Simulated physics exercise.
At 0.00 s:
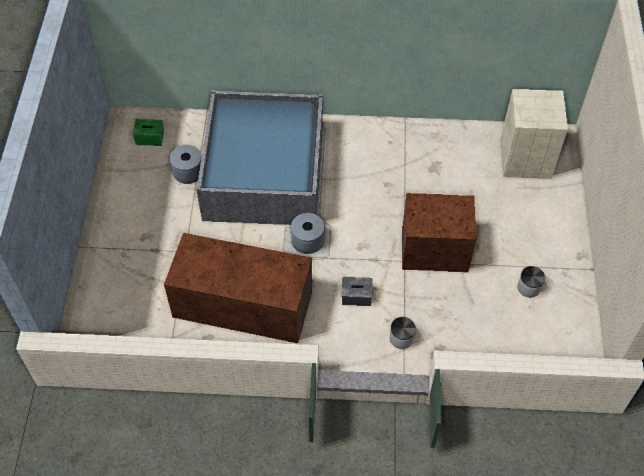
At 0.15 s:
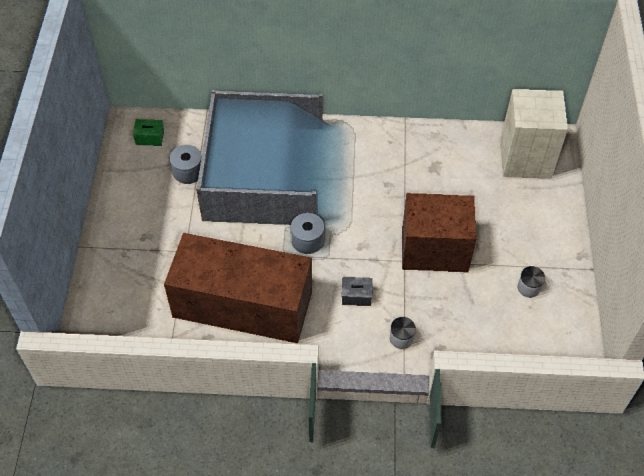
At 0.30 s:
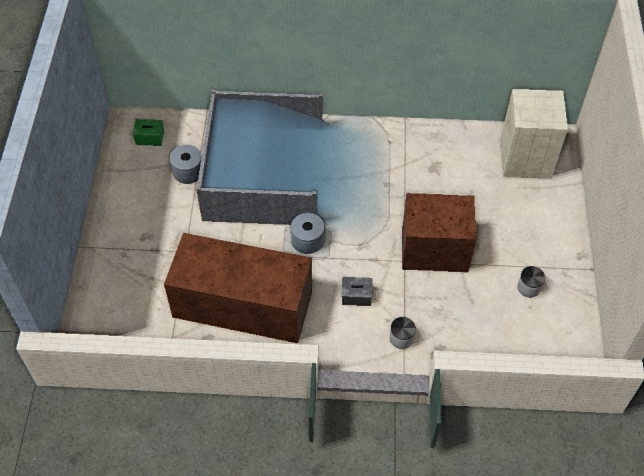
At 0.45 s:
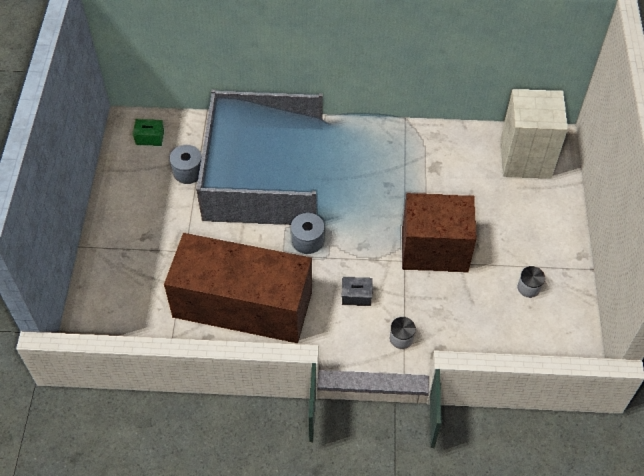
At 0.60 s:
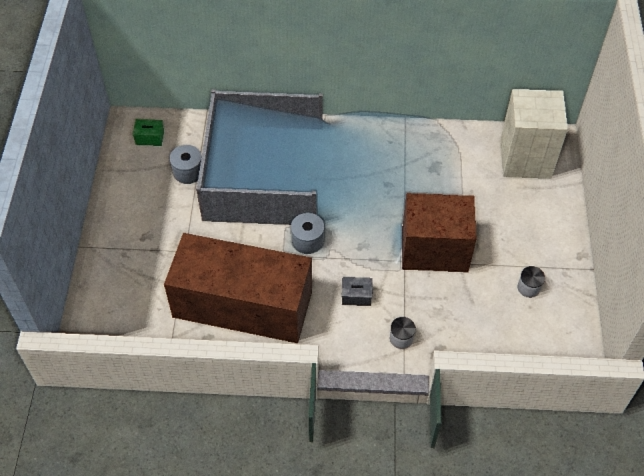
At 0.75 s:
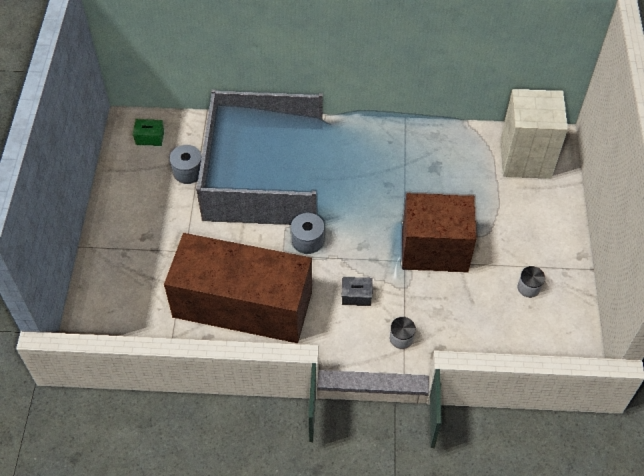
In a walled court, water pours from a tank's open right side and spreads rightward around a brown block.
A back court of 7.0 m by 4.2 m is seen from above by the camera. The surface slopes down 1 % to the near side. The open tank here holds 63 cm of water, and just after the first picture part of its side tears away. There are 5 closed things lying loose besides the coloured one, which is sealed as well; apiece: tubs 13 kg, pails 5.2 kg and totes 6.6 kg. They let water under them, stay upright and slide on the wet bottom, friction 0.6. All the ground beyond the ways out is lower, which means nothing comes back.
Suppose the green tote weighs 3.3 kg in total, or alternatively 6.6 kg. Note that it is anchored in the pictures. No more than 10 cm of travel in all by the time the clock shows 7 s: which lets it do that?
The lighter one stays in range.
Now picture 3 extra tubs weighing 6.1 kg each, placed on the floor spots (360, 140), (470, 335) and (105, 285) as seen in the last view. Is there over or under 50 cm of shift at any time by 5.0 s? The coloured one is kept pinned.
In that order: Past it, past it, less.
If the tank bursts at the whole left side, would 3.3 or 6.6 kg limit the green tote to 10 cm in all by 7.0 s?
So no choice works.
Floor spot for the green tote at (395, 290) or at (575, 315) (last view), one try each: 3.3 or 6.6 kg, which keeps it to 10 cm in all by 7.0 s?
Respectively, neither option; neither option.
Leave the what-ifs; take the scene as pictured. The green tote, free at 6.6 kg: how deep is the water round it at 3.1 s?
Something like 0 centimetres.
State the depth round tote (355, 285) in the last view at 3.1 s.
Depth: Near 3 cm.
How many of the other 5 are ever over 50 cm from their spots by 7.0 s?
3.
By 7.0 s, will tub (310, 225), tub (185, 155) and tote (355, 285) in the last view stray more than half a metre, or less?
Order as listed: Below threshold / below threshold / above threshold.
After 1.4 s the green tote would be 0 cm from its start with 3.3 kg and 0 cm from its start with 6.6 kg; 0 cm of water round it then.
After 3.1 s the green tote would be 0 cm from its start with 3.3 kg and 0 cm from its start with 6.6 kg; 0 cm of water round it then.
After 4.9 s the green tote would be 0 cm from its start with 3.3 kg and 0 cm from its start with 6.6 kg; 0 cm of water round it then.
After 7.0 s the green tote would be 0 cm from its start with 3.3 kg and 0 cm from its start with 6.6 kg; 2 cm of water round it then.
